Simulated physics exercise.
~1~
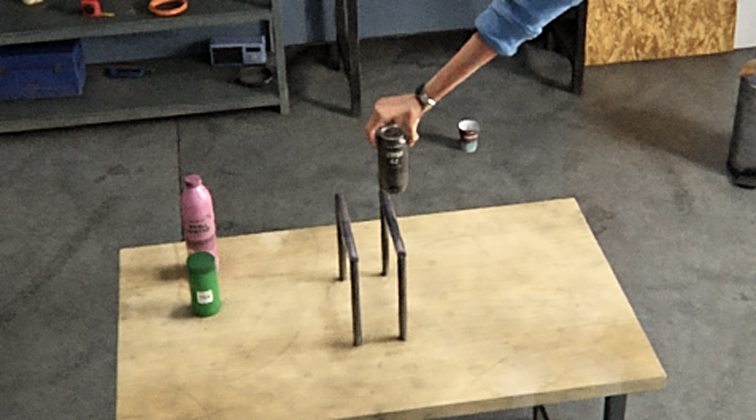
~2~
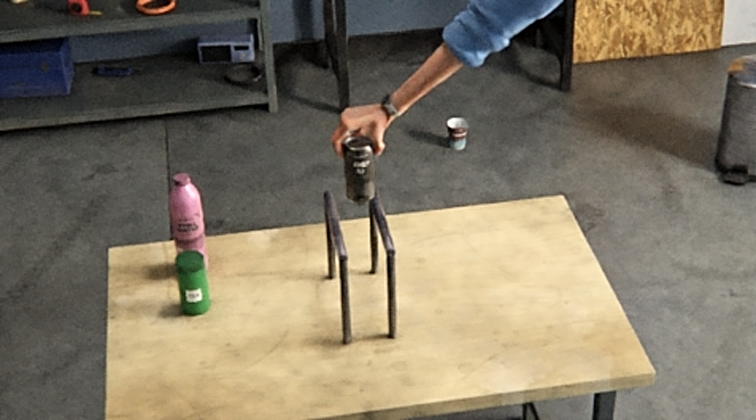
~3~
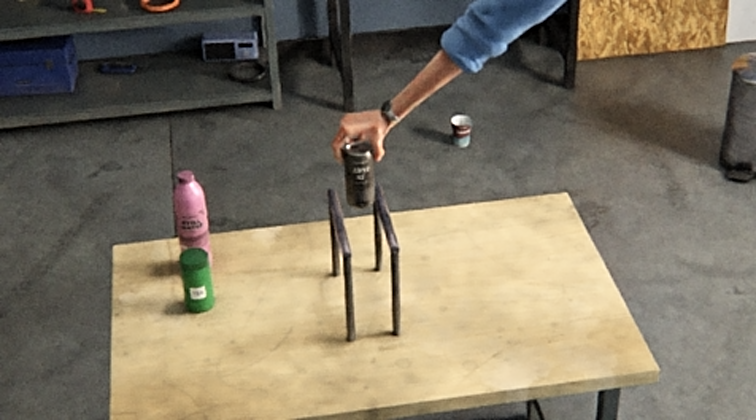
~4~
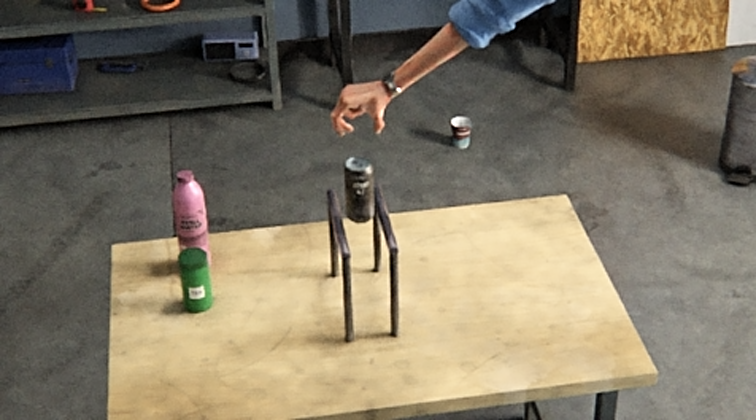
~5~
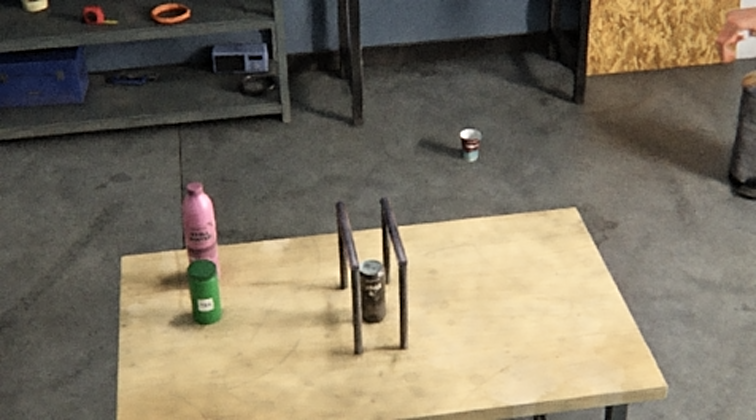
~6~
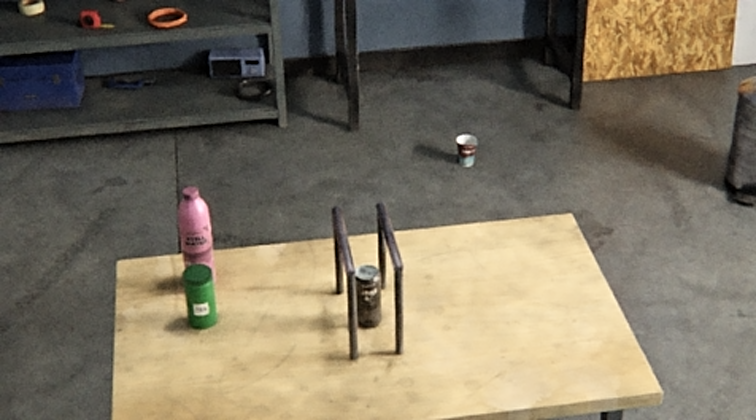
In a workshop, a hand lowers a black can above two dark ledges and releases it, the can dropping upright between them onto the table.
